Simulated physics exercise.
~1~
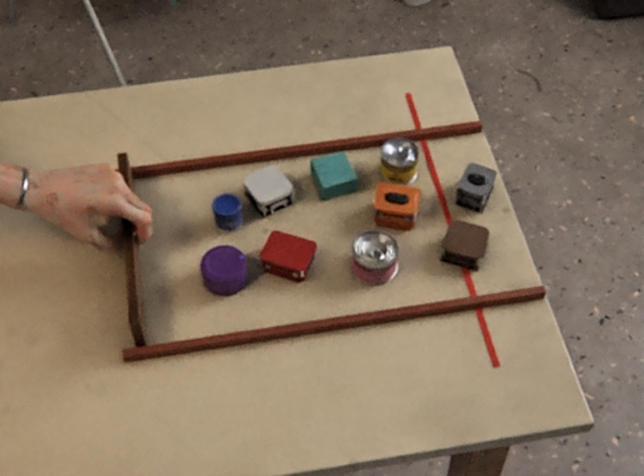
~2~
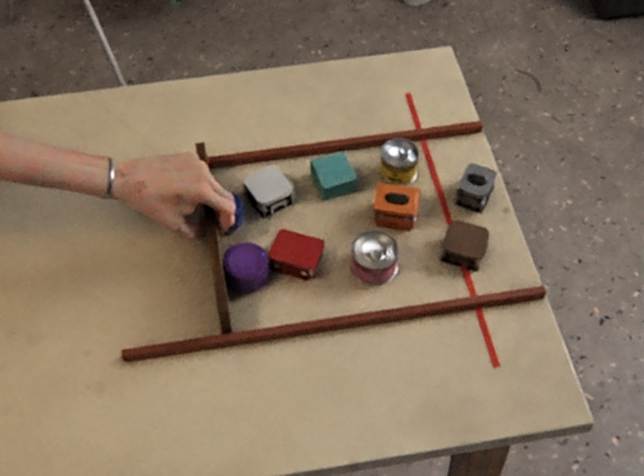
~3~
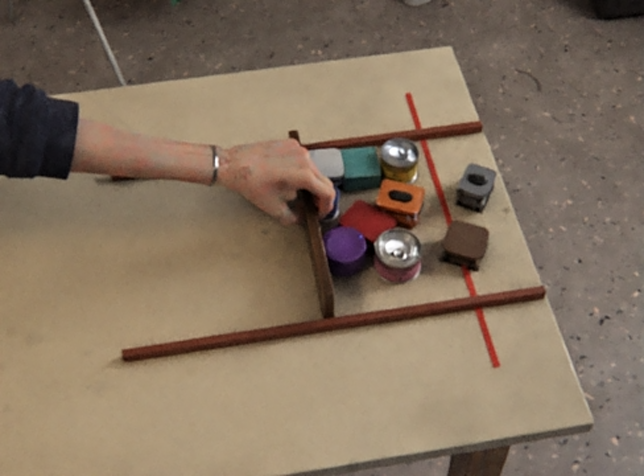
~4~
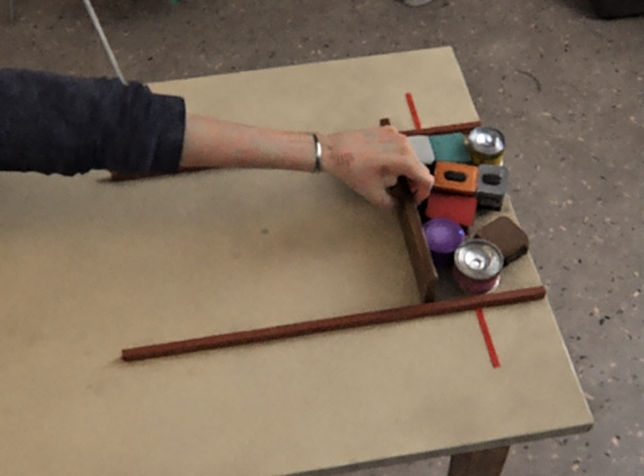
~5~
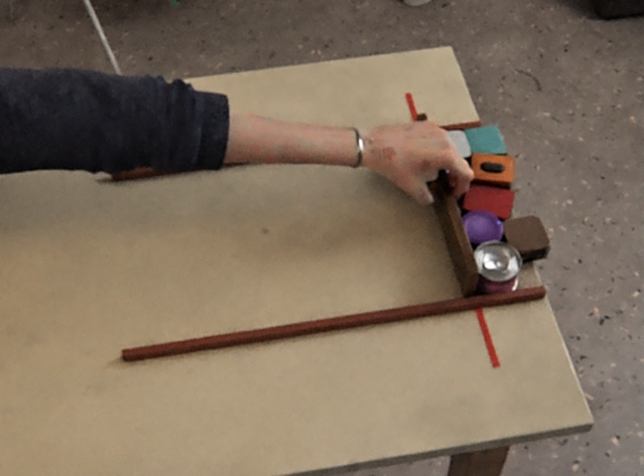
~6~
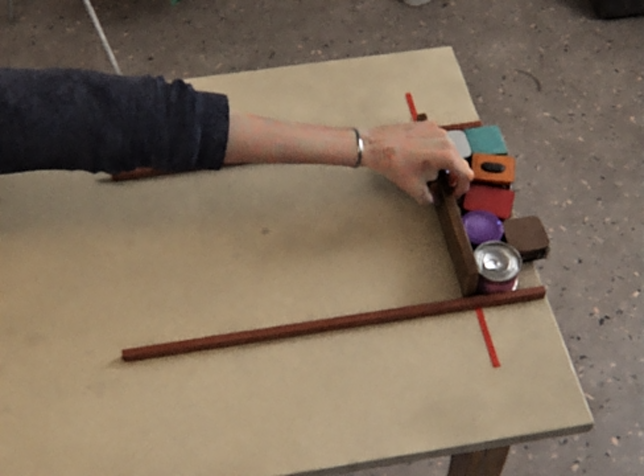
On a tabletop, a hand slides a board right, bunching small objects beyond the red tape, and two drop off the edge.
